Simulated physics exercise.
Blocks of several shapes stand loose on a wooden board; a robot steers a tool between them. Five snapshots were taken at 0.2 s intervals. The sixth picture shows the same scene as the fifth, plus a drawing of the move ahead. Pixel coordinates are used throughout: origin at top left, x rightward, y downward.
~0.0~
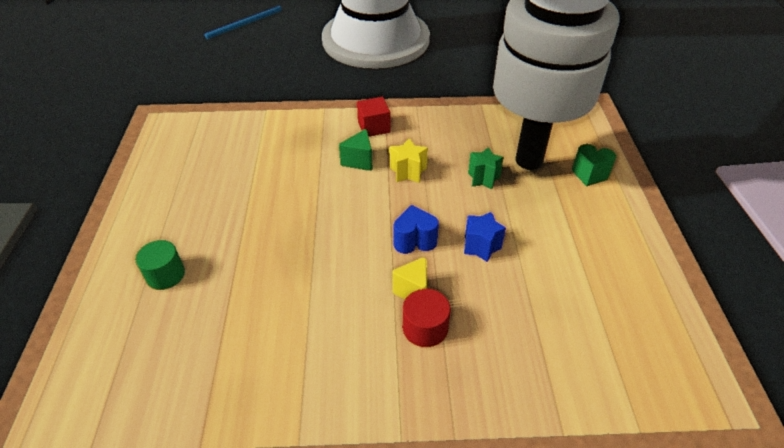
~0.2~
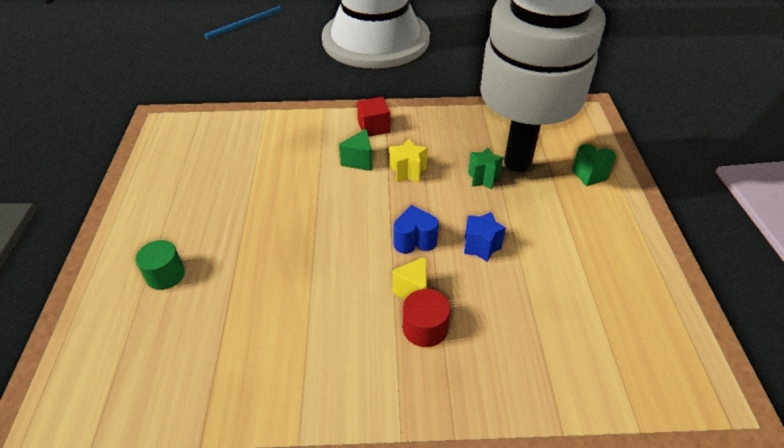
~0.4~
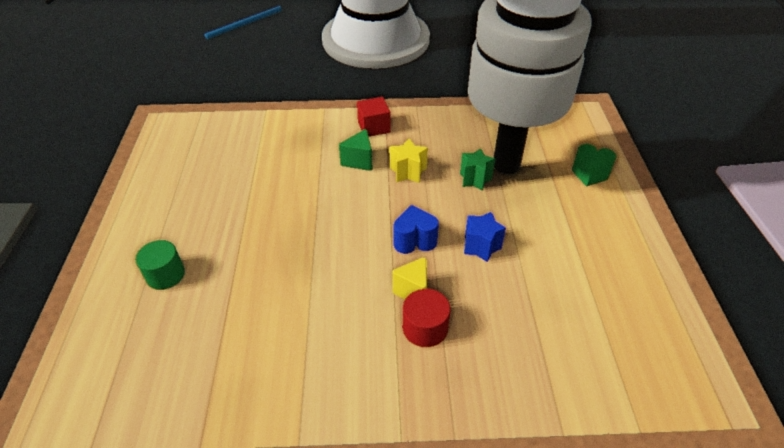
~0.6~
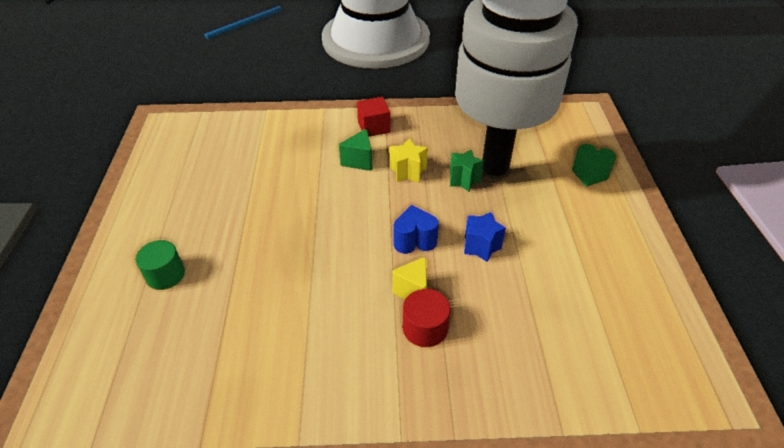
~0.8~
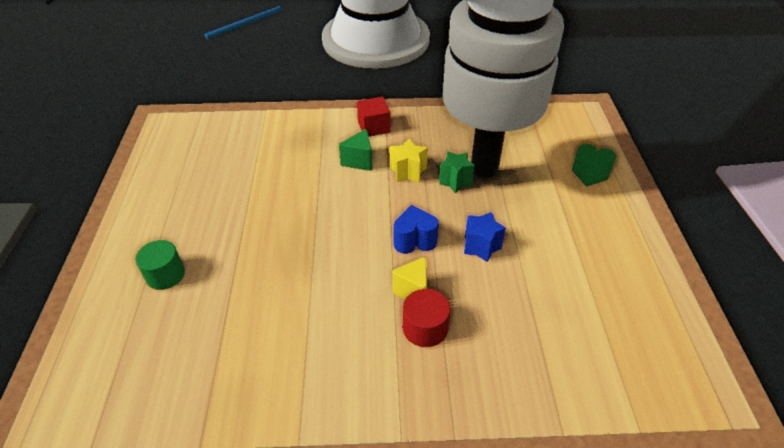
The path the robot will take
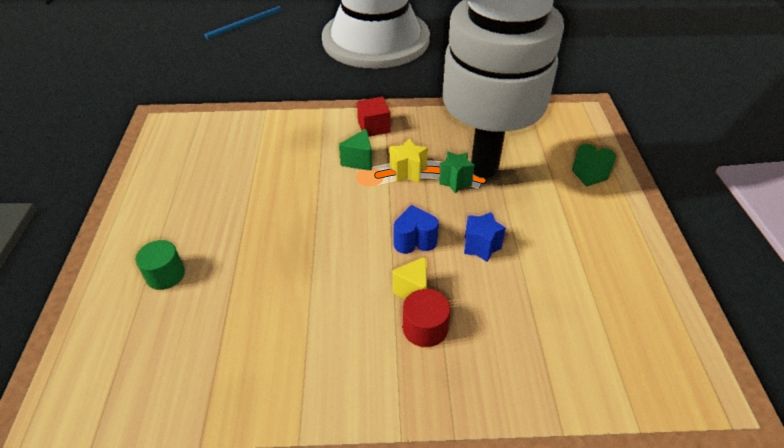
A light wooden board with a darker rim lies on a black surface, seen from above at an angle by a still camera. Red, green, yellow and blue blocks stand mostly around its centre, with a green cylinder alone at left and a green heart at right. A grey-and-white robot arm slides its black tool left, then pushes the green star a short way toward the yellow star.
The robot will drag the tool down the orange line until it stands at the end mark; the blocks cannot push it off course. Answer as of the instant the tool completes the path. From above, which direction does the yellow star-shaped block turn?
It goes clockwise.
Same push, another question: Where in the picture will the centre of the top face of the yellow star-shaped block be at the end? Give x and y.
It ends at (343, 162).
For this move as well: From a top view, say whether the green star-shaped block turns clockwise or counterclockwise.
Counterclockwise rotation.
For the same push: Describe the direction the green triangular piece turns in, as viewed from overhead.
Its rotation is clockwise.
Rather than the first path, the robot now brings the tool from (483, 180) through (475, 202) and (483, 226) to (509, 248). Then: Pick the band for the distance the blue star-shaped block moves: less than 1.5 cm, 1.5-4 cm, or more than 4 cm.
The displacement of the blue star-shaped block is 1.5-4 cm.
The line goes from (483, 180) by way of (445, 171) and (407, 170) to (370, 177).
What follows on the original path. One third of the way, tool (446, 161); yellow star-shaped block (404, 152), turned 15° clockwise; green star-shaped block (429, 161), turned 30° anticlockwise.
Two thirds of the way, tool (407, 160); yellow star-shaped block (381, 154), turned 35° clockwise; green star-shaped block (416, 165), turned 90° anticlockwise.
At the end, tool (369, 168); green triangular piece (338, 140), turned 70° clockwise; red four-sided block unmoved; yellow star-shaped block (343, 162), turned 35° clockwise; green star-shaped block (416, 165), turned 100° anticlockwise.
